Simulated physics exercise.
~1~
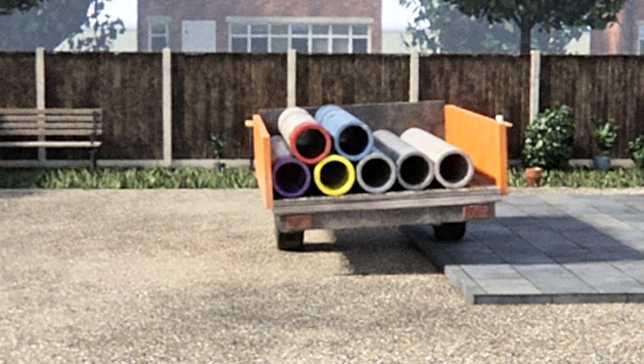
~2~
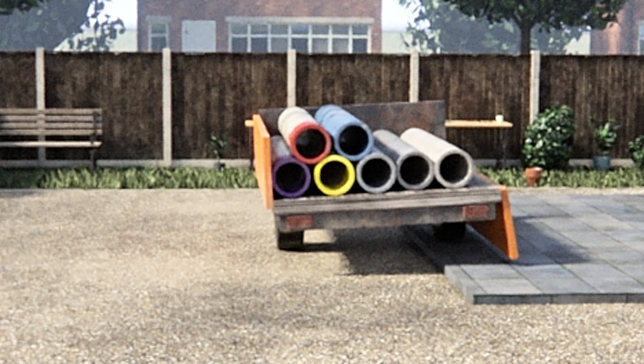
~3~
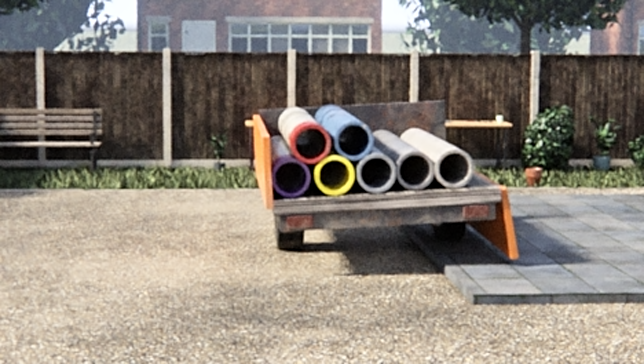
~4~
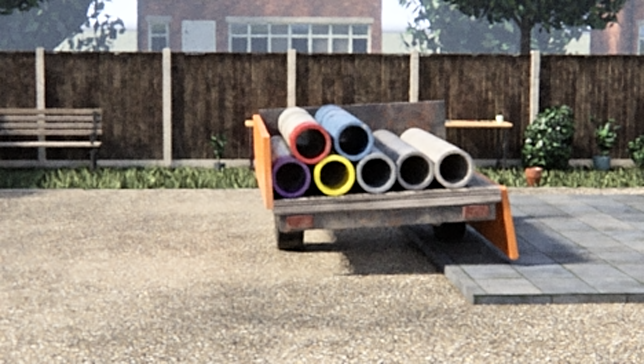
The trailer's orange right side drops open, but the stacked pipes all stay in place.
